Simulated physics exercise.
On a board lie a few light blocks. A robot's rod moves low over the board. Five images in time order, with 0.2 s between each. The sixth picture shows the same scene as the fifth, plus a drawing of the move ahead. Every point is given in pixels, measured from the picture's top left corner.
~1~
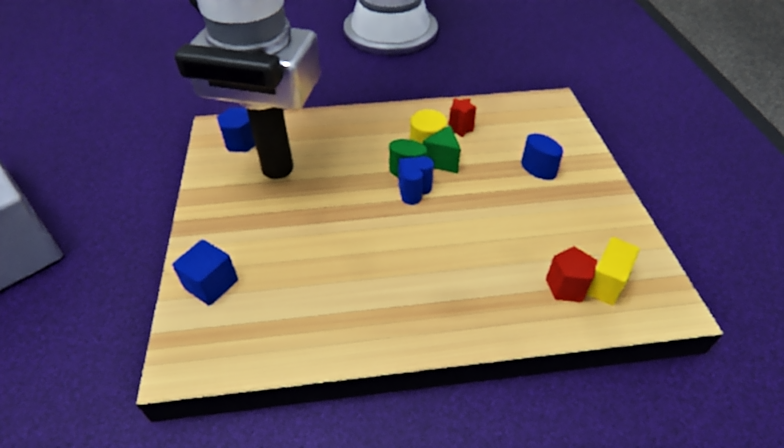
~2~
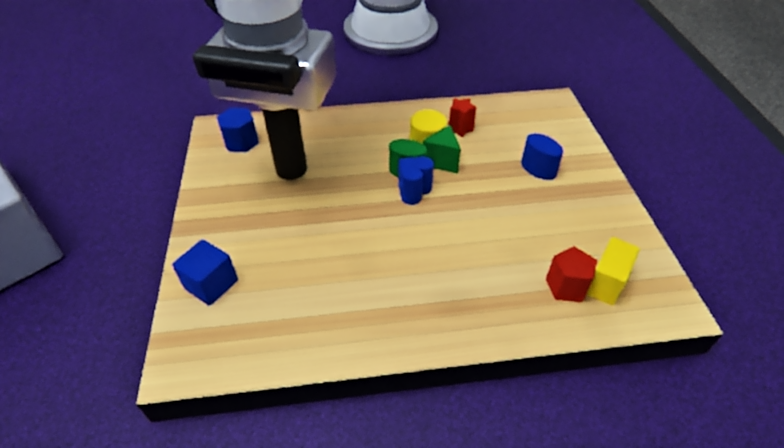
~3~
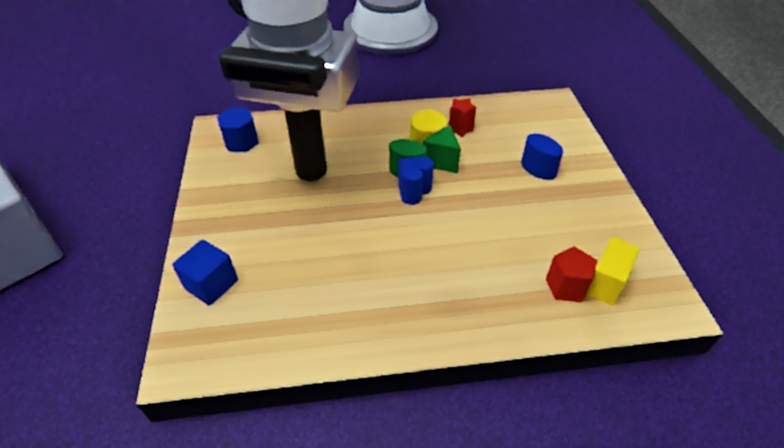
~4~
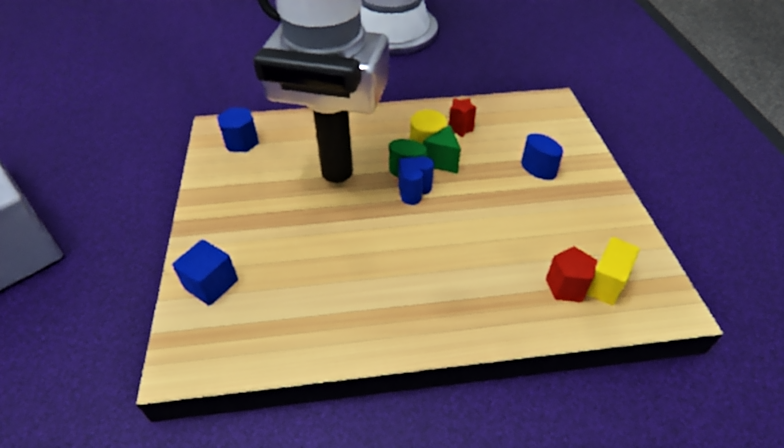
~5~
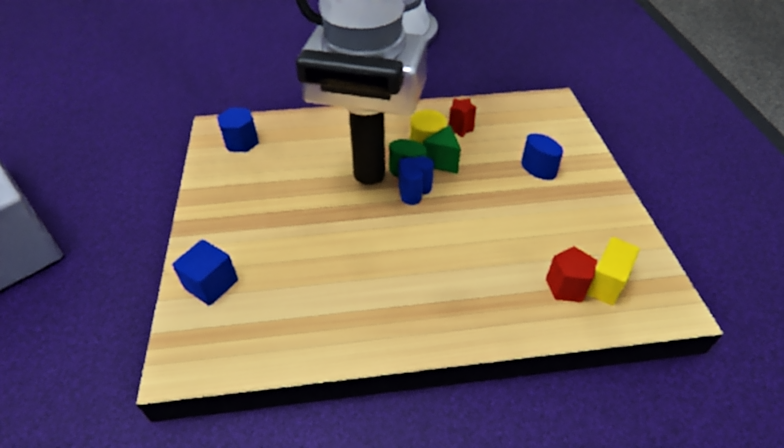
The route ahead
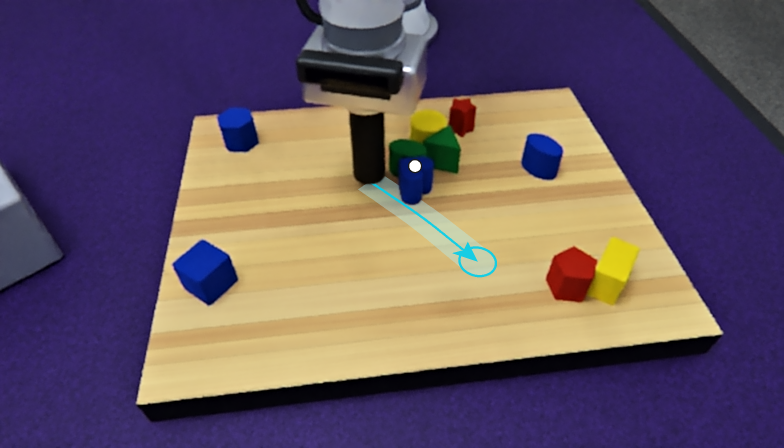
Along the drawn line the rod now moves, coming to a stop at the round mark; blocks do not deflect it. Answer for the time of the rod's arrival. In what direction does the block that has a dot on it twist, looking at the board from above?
It twists against the clock when seen from above.
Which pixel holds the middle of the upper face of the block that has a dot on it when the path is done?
Close to (435, 168).
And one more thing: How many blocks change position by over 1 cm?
It shifts a single block.
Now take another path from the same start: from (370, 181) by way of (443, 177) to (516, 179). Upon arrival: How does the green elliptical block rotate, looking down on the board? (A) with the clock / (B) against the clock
Option B.
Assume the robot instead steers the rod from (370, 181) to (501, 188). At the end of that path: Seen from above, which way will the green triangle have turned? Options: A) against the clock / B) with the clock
It's B.
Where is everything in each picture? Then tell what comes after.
The first picture shows rod's lower end (278, 169); green elliptical block (408, 147); blue heart (415, 166).
The second picture shows rod (292, 169); blocks still.
The third picture shows rod (311, 171); blocks still.
The fourth picture shows rod (337, 172); blocks still.
The fifth picture shows rod (369, 174); green elliptical block (408, 147); blue heart (415, 166).
Drawn move, from (370, 181) over (422, 217) to (478, 261); the dot is on the blue heart.
The first path, step by step. One third of the way, rod (405, 198); blue heart (432, 168), turned 20° anticlockwise.
Two thirds of the way, rod (441, 224); blue heart (435, 168), turned 30° anticlockwise.
At the end, rod (479, 254); green elliptical block still; blue heart (435, 168), turned 30° anticlockwise.
